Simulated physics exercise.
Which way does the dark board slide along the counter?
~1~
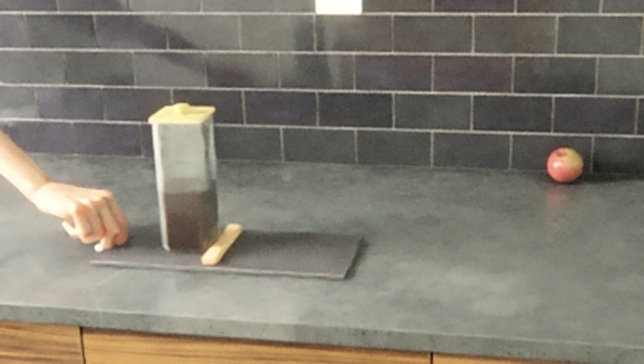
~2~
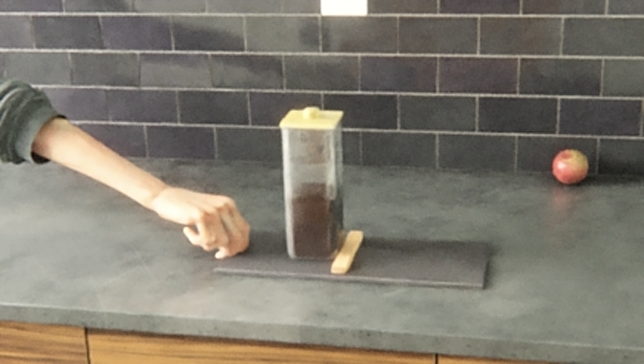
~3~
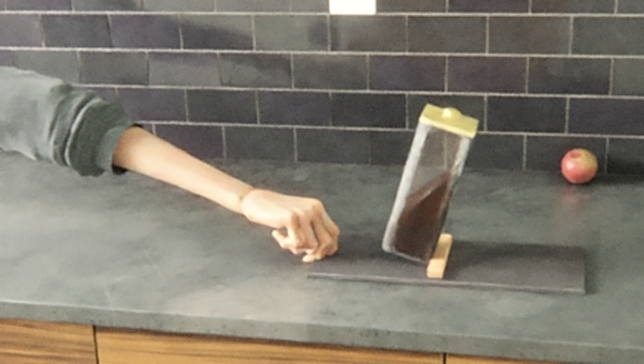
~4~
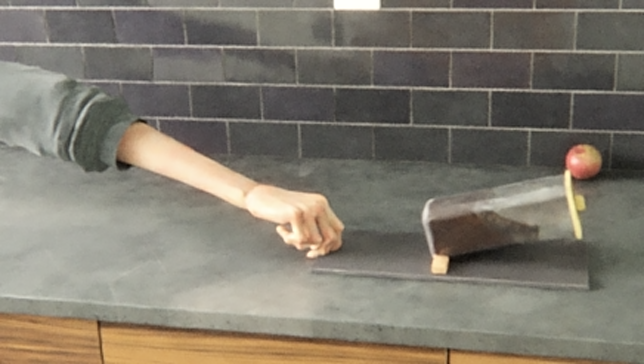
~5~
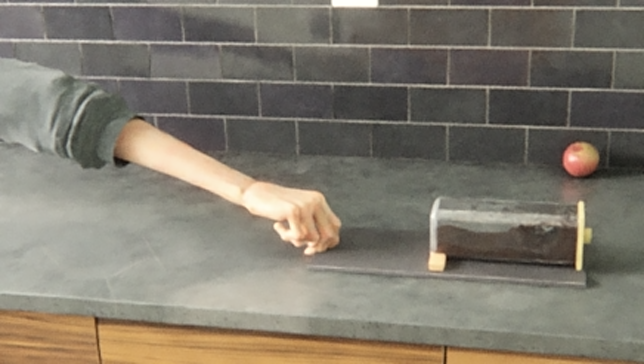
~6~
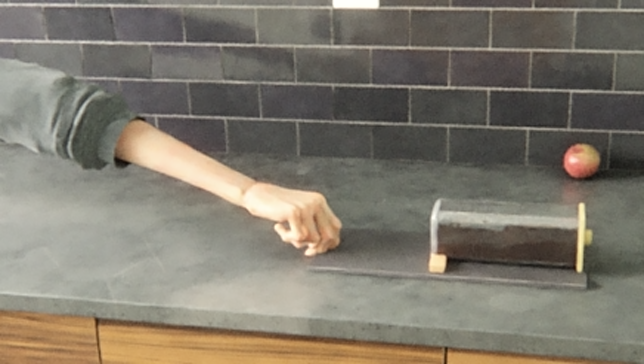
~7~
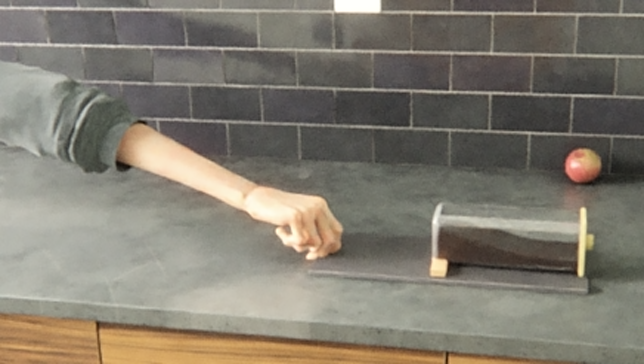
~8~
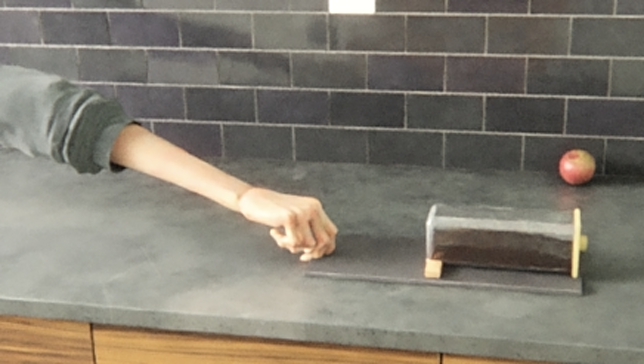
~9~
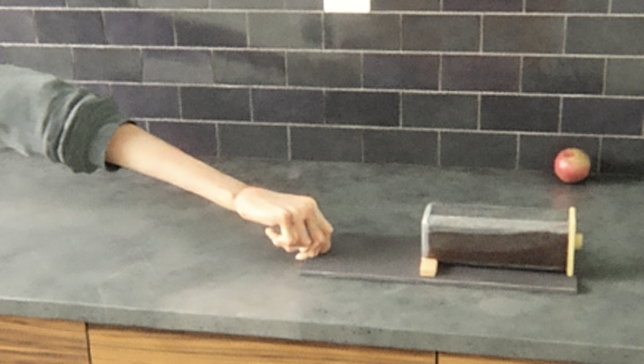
The board slides to the right, with the hand at its left end moving along with it.
